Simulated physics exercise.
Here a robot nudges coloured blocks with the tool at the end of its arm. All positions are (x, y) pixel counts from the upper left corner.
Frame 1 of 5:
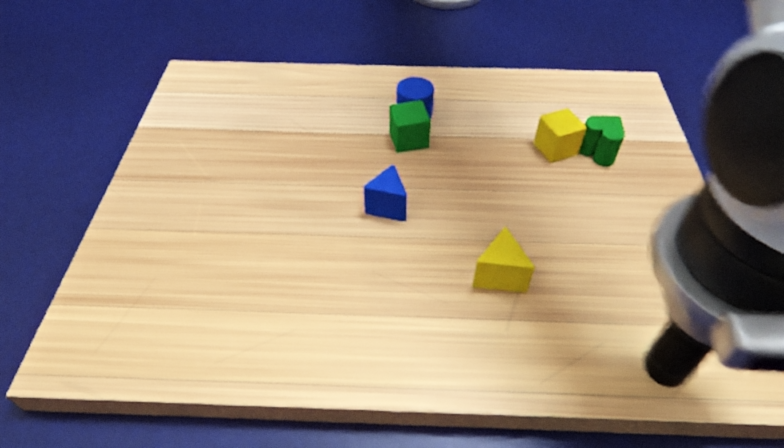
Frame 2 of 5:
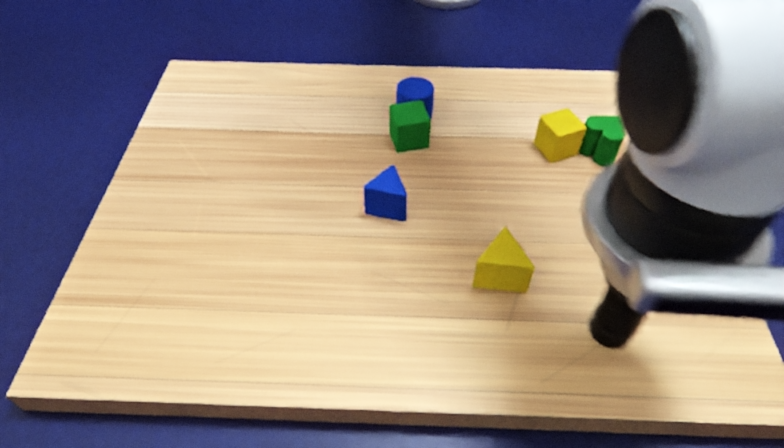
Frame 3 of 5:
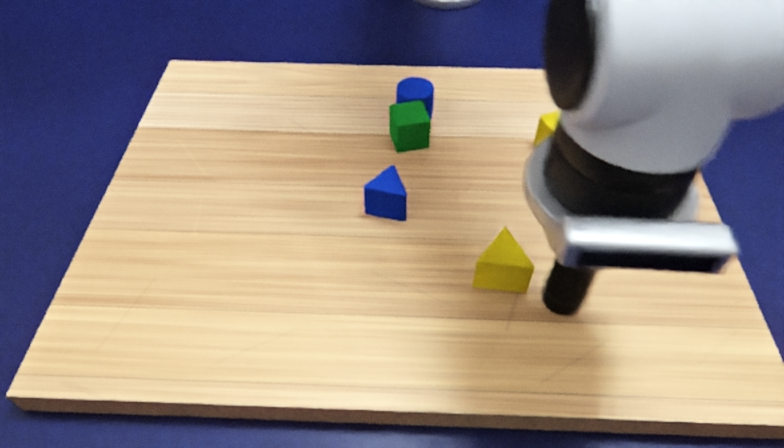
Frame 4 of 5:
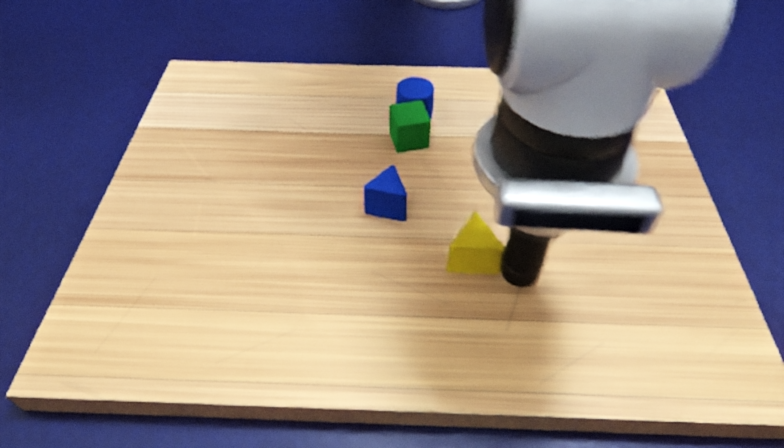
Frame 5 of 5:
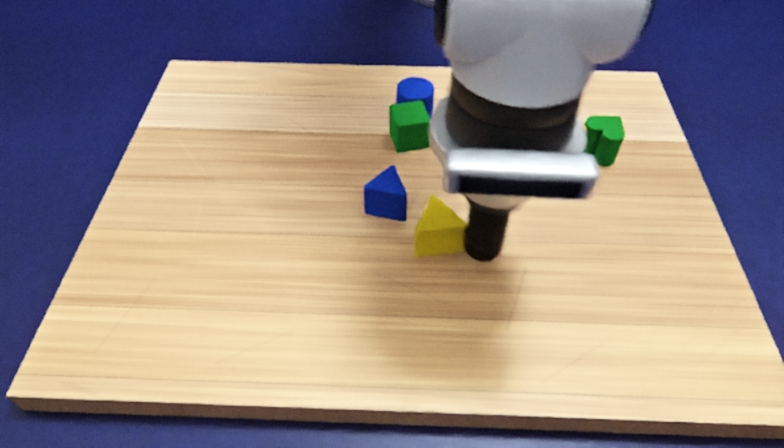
A robot arm swept in from the right across the wooden board, met the yellow triangular block, and pushed it left and slightly away toward the blue triangular one, while the other blocks stayed put.
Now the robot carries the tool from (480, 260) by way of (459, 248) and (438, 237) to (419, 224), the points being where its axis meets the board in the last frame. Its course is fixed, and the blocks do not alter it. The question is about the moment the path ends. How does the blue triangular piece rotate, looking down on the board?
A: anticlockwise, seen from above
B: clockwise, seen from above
The correct letter is B.
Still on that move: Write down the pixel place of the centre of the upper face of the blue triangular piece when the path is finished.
That would be at about pixel (361, 176).
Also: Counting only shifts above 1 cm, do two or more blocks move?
Short answer: Yes.
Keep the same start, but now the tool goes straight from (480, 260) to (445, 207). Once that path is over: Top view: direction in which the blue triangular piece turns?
Seen from above, its turn is clockwise.
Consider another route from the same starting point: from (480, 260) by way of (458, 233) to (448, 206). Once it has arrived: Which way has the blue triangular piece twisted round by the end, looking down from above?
Direction: Clockwise.
On the path given first. Halfway along, tool at (448, 230); blue triangular piece at (377, 178), turned 25° clockwise; yellow triangular piece at (404, 205), turned 15° anticlockwise.
At the end, tool at (420, 212); blue triangular piece at (361, 176), turned 70° clockwise; yellow triangular piece at (380, 201), turned 55° anticlockwise.
